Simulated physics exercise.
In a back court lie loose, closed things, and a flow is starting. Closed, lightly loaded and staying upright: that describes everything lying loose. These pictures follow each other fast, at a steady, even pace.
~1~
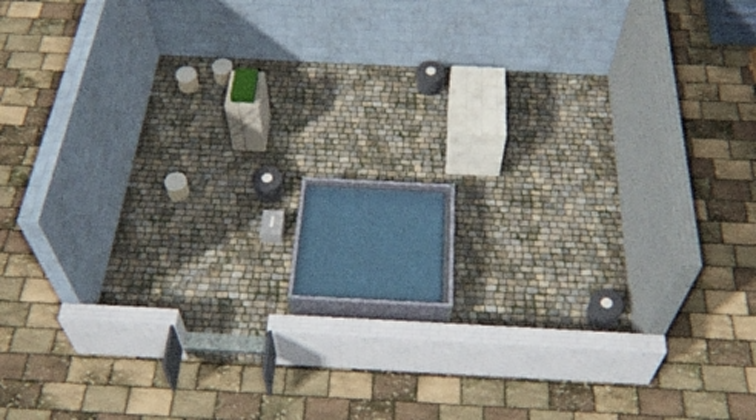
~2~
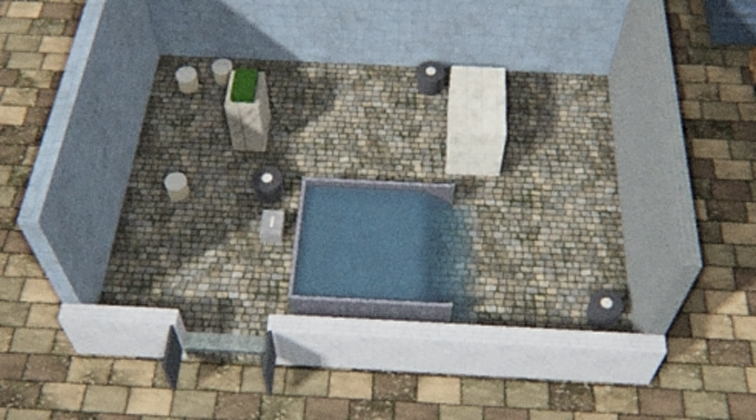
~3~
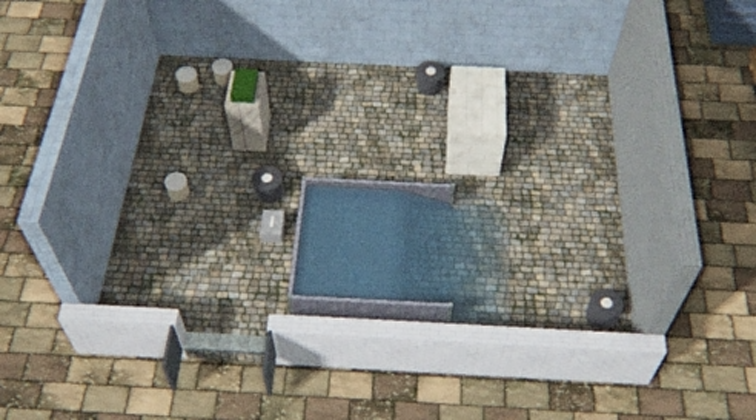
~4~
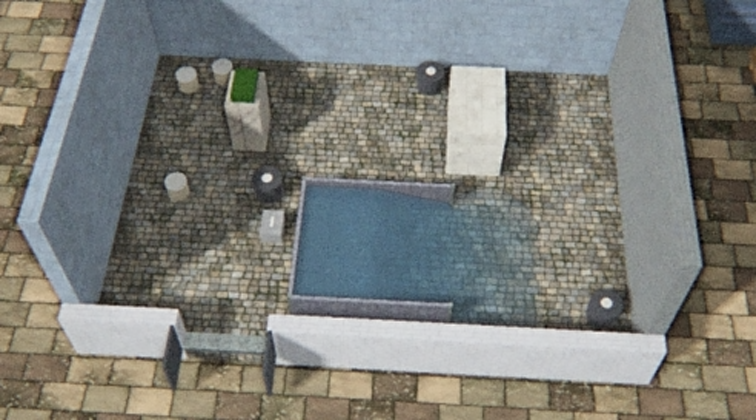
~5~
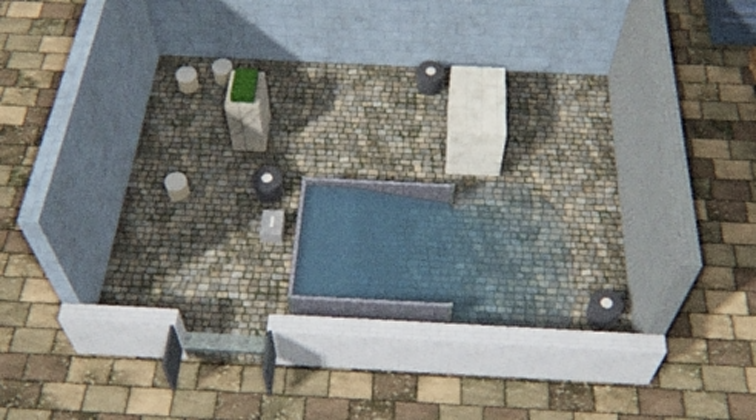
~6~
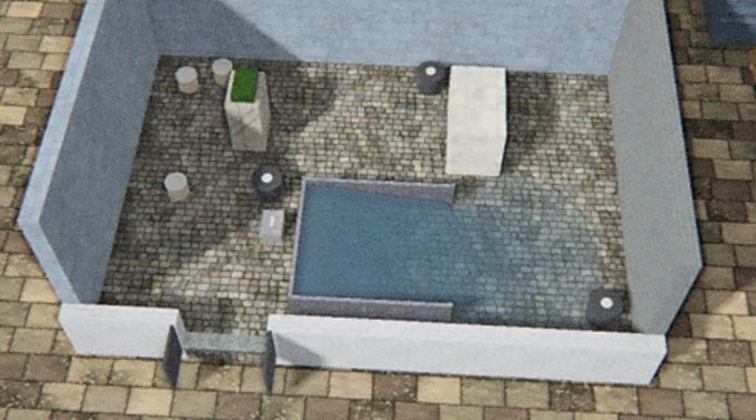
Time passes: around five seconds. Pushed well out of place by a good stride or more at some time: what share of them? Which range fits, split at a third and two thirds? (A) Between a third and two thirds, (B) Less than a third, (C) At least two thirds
Less than a third.
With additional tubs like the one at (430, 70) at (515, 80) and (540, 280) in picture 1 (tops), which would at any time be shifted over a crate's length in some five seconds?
Taking the two as listed, the first reached the mark and the second reached the mark.
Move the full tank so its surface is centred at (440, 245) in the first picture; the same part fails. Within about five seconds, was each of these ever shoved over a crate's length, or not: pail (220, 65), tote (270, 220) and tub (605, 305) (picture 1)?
Well, the first one didn't get far, the second didn't get far, and the third got driven a long way.
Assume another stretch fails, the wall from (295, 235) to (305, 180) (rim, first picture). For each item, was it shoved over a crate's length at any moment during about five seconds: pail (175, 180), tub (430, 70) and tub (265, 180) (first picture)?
Well, in order they come out as beyond that mark, under that mark and beyond that mark.
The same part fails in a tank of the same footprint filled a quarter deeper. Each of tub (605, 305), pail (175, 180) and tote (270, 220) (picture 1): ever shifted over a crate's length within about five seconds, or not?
Note, in sequence: Past that mark / within that / within that.
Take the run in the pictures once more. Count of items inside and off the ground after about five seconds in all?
Tally at that point: 1.
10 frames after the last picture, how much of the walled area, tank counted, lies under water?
My estimate is about 35 per cent.
A moment on, 0 of 7 are well off their spots; 0 afloat.
Next, 0 of 7 are well off their spots; 1 afloat.
Later, 1 of 7 are well off their spots; 1 afloat.
In the end, 2 of 7 are well off their spots, and 2 have been at some point; 1 afloat.
